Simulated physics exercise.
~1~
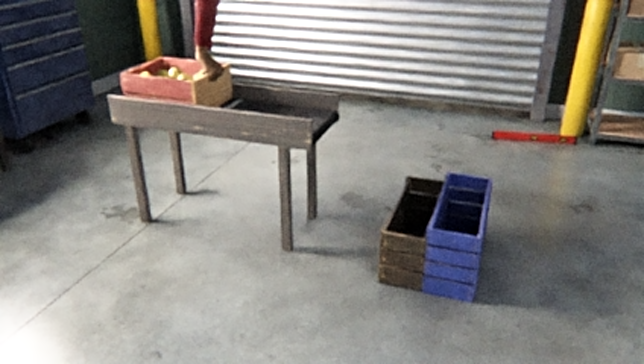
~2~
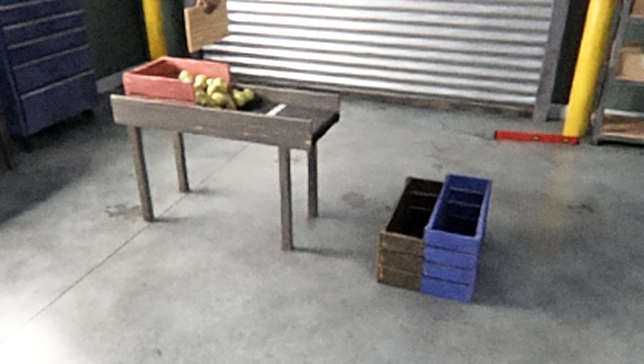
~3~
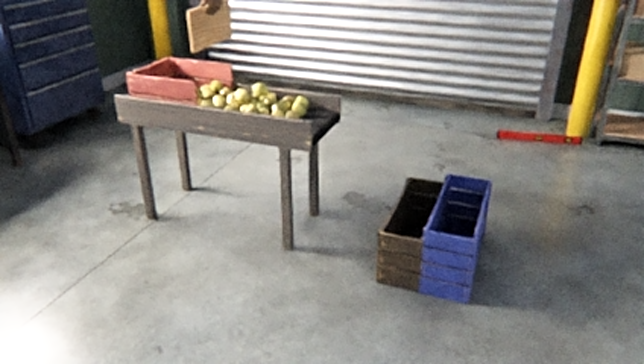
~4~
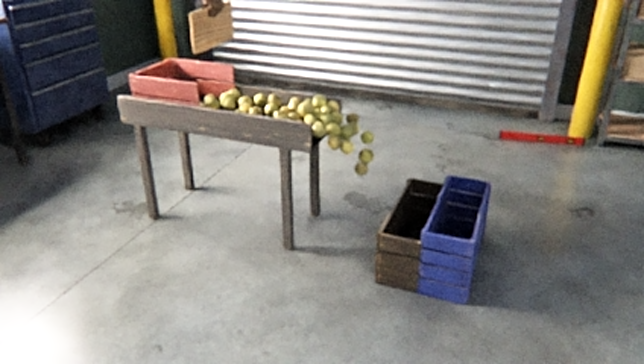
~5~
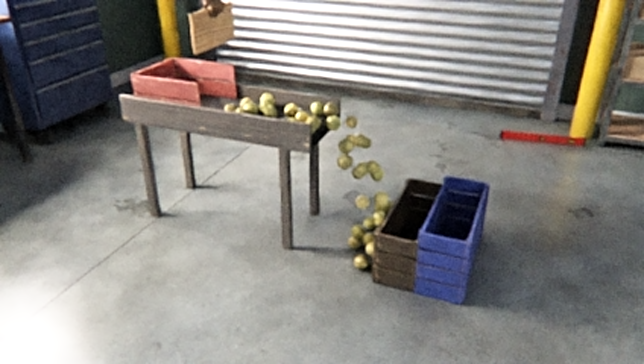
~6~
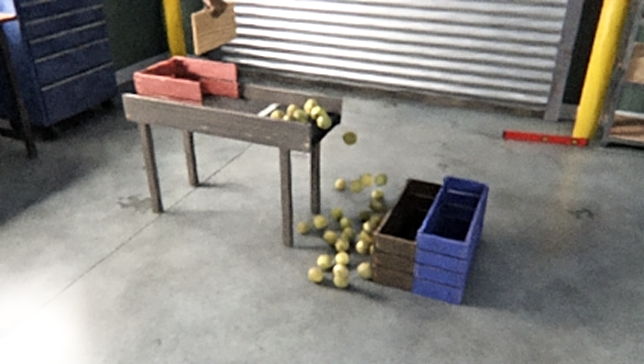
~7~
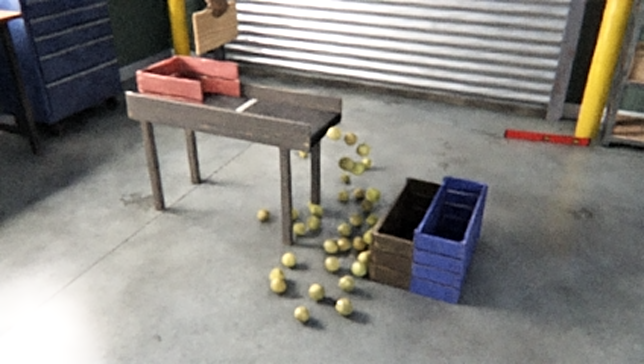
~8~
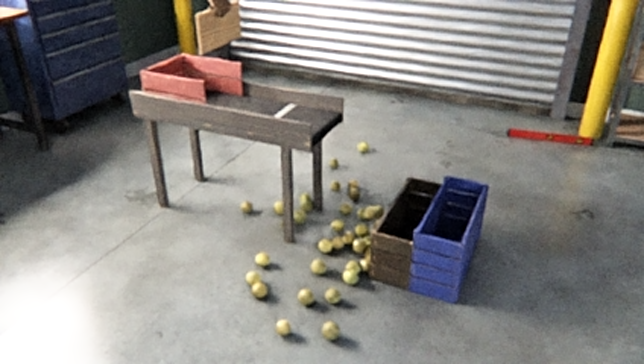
Yellow apples spill from a red pen as its gate lifts, travel right along a raised conveyor and tumble off the end, all landing on the floor short of the black bin and blue tote, where they scatter, leaving the pen, belt and both containers empty.
